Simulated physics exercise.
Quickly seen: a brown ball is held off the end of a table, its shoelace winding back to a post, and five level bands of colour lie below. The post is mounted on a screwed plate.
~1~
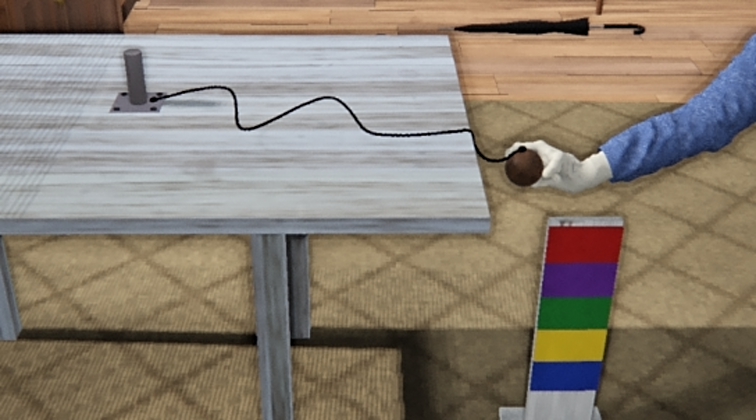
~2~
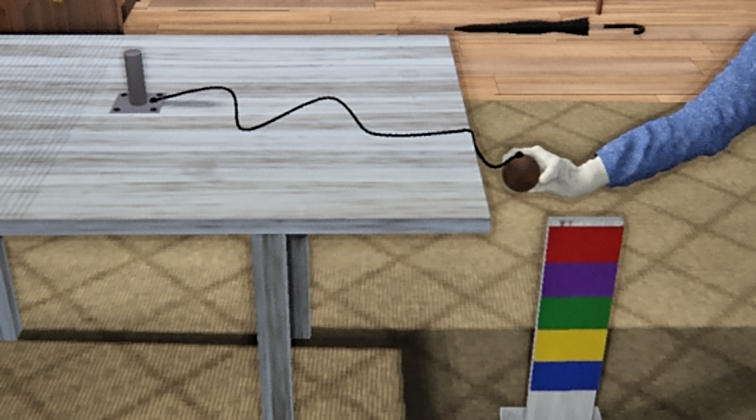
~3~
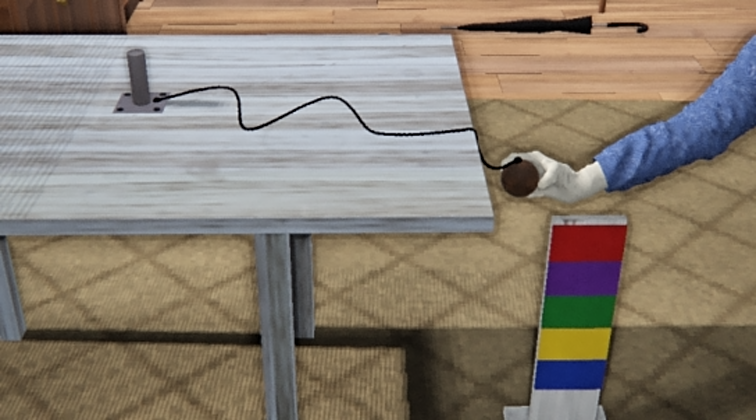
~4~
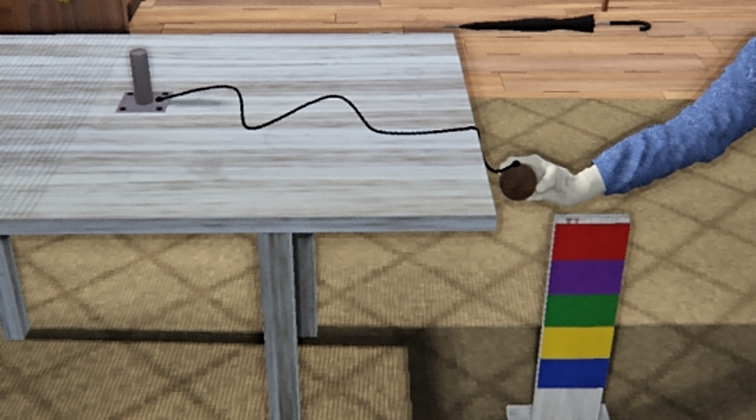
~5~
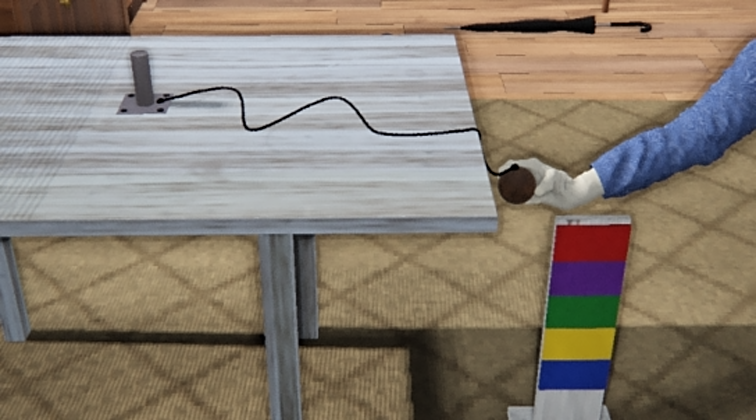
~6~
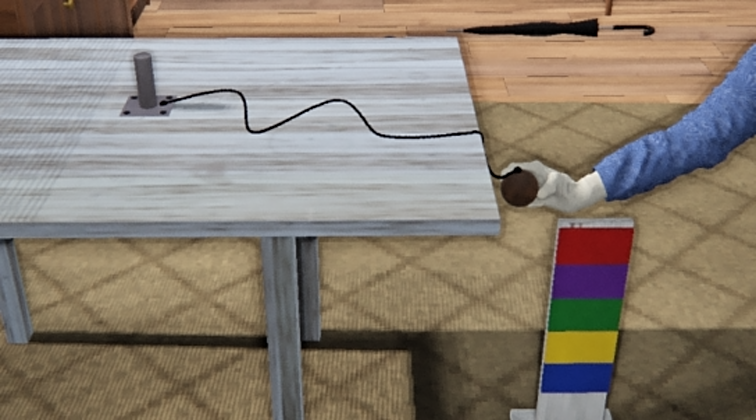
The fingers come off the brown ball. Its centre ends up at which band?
At the yellow one.
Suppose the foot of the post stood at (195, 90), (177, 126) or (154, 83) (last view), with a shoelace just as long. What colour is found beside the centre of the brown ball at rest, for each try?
Result 1: Blue. Result 2: Blue. Result 3: Yellow.
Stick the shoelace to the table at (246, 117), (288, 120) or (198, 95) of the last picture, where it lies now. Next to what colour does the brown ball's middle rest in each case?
Green; purple; yellow.
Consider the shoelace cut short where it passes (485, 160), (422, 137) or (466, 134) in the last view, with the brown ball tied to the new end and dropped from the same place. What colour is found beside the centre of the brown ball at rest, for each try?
First try: Green; second try: Red; third try: Purple.
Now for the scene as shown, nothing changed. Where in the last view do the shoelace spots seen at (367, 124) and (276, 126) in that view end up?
End: (476, 164) and then (368, 116).
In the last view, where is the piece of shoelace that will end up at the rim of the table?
Roughly (353, 107).
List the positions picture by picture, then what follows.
Brown ball (524, 167); red (584, 246); purple (580, 281); green (575, 315); yellow (570, 347); blue (566, 377), in the first picture.
Brown ball (521, 173); shoelace through (200, 90) (236, 118) (294, 110) (355, 118) (439, 133), in the second picture.
Brown ball (520, 178), in the third picture.
Brown ball (518, 182); shoelace through (205, 89) (242, 117) (300, 108) (361, 117) (445, 131), in the fourth picture.
Brown ball (517, 185), in the fifth picture.
Brown ball (520, 188); shoelace through (209, 93) (246, 121) (304, 112) (365, 121) (448, 135), in the sixth picture.
Soon after, ball near (504, 335); level with yellow.
After that, ball near (442, 329); level with yellow.
And then, ball near (477, 343); level with yellow.
In the end, ball near (463, 342); level with yellow. Its middle rests at the yellow band.
